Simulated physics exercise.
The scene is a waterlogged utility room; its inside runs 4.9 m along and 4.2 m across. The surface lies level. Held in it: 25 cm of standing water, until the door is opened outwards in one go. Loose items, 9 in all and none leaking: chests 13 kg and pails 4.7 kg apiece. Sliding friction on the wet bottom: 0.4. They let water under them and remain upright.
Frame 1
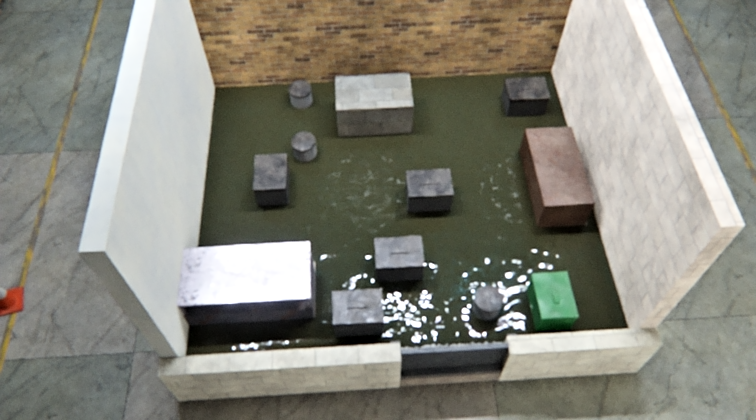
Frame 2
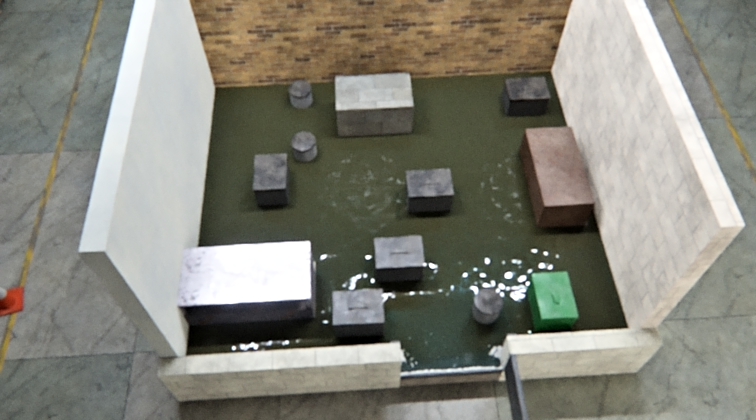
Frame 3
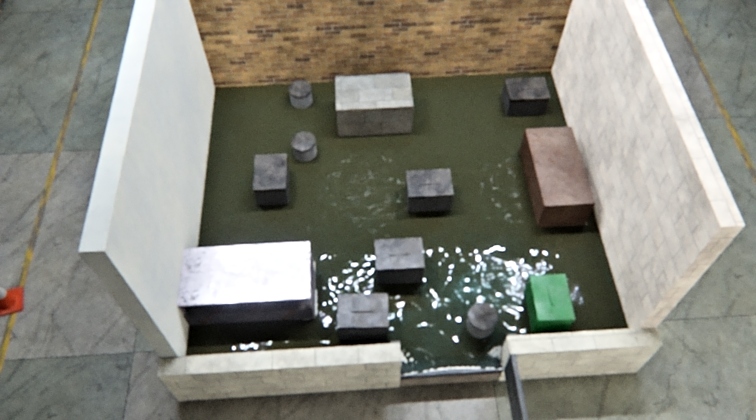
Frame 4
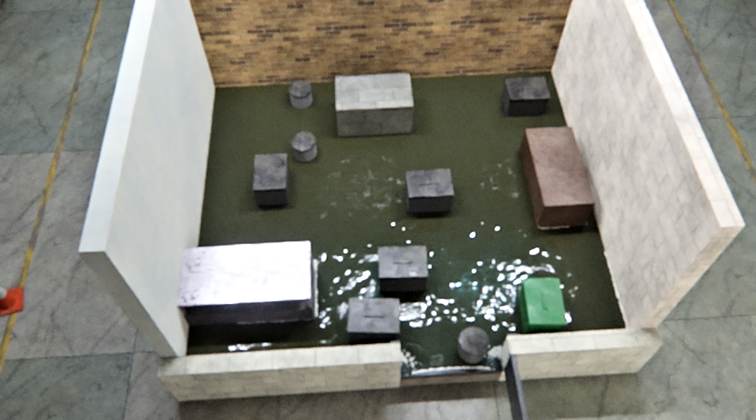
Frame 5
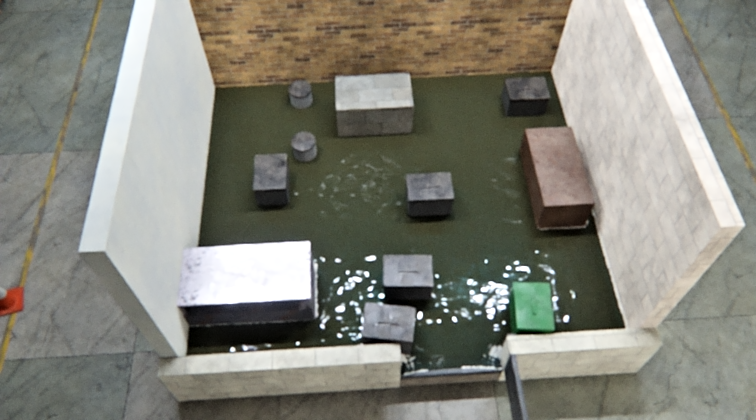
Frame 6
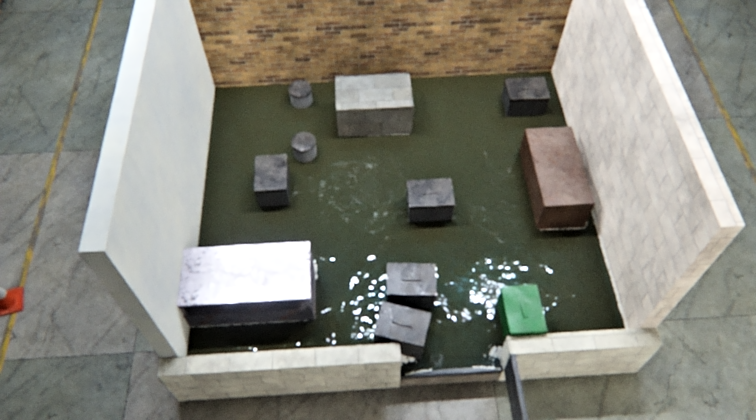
A dark panel swings outward from a gap in the low front wall of a flooded, walled enclosure, seen from high above by a still camera. Dark boxes and small grey pails stand in greenish water with a silvery block at left, a brown one at right and a green chest near the front. The front pail slides through the gap and out of sight, while the green chest and two nearby dark boxes drift toward the opening, turning slightly.
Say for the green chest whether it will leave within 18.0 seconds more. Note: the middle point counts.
Result for the green chest - out.
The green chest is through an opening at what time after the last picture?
Close to 2.0 s, I'd say.
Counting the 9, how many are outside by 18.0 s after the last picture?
My tally comes to 6.
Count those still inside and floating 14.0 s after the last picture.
The number is 4.
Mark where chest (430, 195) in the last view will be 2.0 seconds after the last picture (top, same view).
Close to pixel (444, 224).
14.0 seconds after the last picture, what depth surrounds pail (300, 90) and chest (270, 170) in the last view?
Close to 13 and 13 centimetres.
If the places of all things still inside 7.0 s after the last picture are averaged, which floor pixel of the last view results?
Around (374, 167).
Then, 2.0 s after the last picture the green chest is near (480, 339), 1.0 m from its start, afloat; 3 of 9 are out; 6 afloat.
Then, 7.0 s after the last picture the green chest has gone out; 5 of 9 are out; 4 afloat.
Then, 14.0 s after the last picture the green chest has gone out; 5 of 9 are out; 4 afloat.
Then, 18.0 s after the last picture the green chest has gone out; 6 of 9 are out; 3 afloat.
